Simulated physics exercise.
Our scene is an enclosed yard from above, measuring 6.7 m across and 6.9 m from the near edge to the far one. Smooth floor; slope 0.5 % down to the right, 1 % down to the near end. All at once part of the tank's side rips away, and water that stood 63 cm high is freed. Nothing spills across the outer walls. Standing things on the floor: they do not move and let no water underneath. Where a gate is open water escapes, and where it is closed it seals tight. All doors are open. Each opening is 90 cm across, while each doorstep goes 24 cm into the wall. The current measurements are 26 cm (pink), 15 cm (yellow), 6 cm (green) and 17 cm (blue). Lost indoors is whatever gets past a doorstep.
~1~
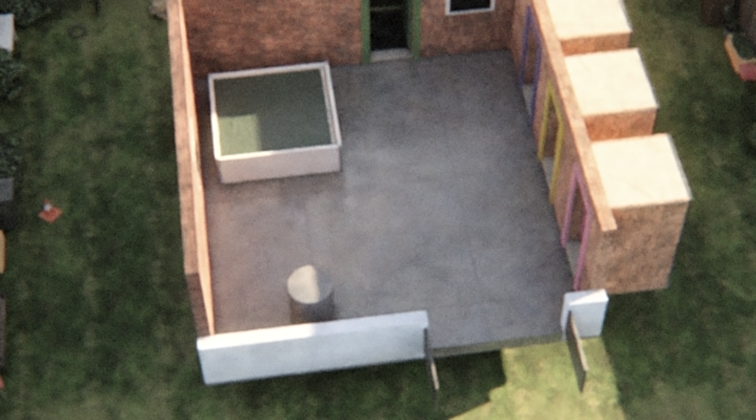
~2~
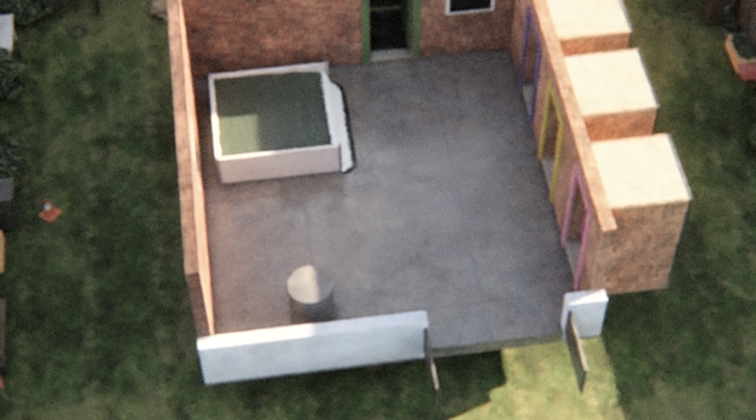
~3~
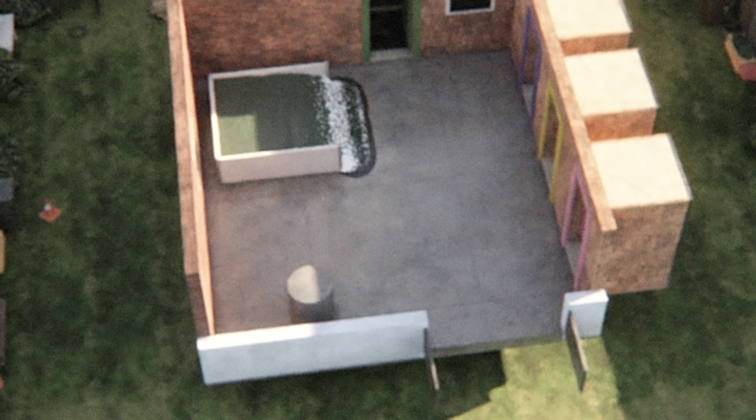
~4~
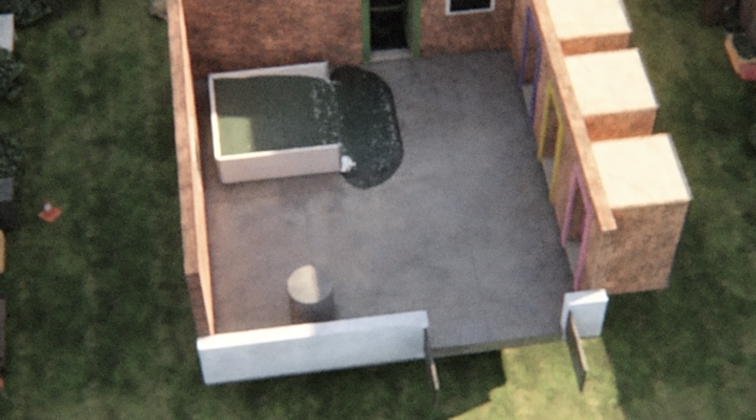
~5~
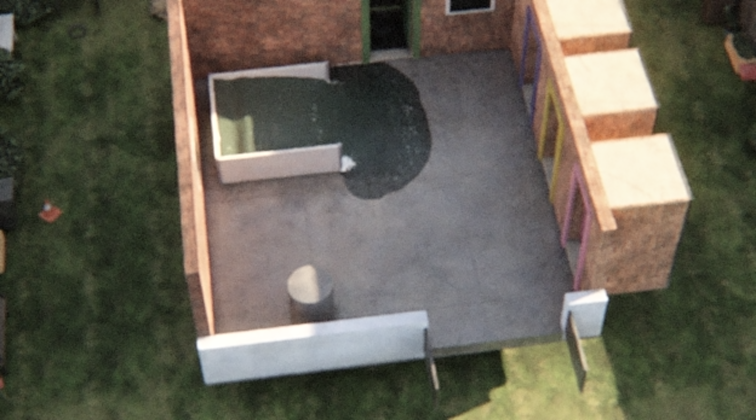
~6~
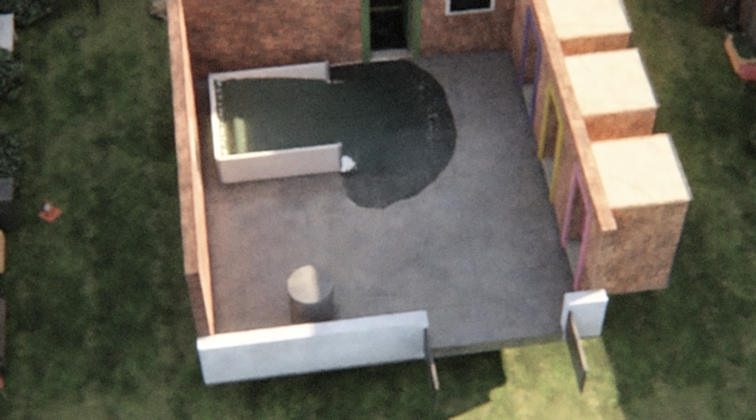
Walled yard from above, the right side of a white-walled tank giving way and dark water spreading rightward across grey floor.
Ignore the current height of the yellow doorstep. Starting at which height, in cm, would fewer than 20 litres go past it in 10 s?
Starting at roughly 19 cm.
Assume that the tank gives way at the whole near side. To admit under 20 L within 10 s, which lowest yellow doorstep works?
Estimate: Near 6.5 cm.
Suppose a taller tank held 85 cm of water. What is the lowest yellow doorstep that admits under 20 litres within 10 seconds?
Roughly 26 centimetres would do it.
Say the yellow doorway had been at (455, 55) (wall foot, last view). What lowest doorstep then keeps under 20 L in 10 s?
Close to 17 cm at the least.
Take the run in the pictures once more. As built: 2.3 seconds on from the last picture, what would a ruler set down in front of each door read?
Pink door 13 cm, yellow door 23 cm, green door 11 cm, blue door 32 cm.
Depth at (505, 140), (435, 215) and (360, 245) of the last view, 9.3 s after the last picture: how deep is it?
Roughly 5, 4 and 1 cm, in turn.
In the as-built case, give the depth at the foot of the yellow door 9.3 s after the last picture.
Depth: Near 5.5 cm.
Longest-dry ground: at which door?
Coming last is the pink one.
Then, 0.7 s after the last picture water covers 40 % of the floor, deepest (28 cm) near (529, 119); it has not reached the yellow door.
Then, 2.3 s after the last picture water covers 50 % of the floor, deepest (34 cm) near (503, 56); 23 cm at the yellow door, 26 litres in over its 15 cm doorstep.
Then, 9.3 s after the last picture water covers 80 % of the floor, deepest (12 cm) near (574, 319); 6 cm at the yellow door, 51 litres in over its 15 cm doorstep.
At the yellow door as built, the water peaked near 25 cm, 1.9 s after the last picture.
With a doorstep of 17 cm, 32 litres would have come in within the 10 s; with 23 cm, 3 litres. So under 20 litres takes about 19 cm.
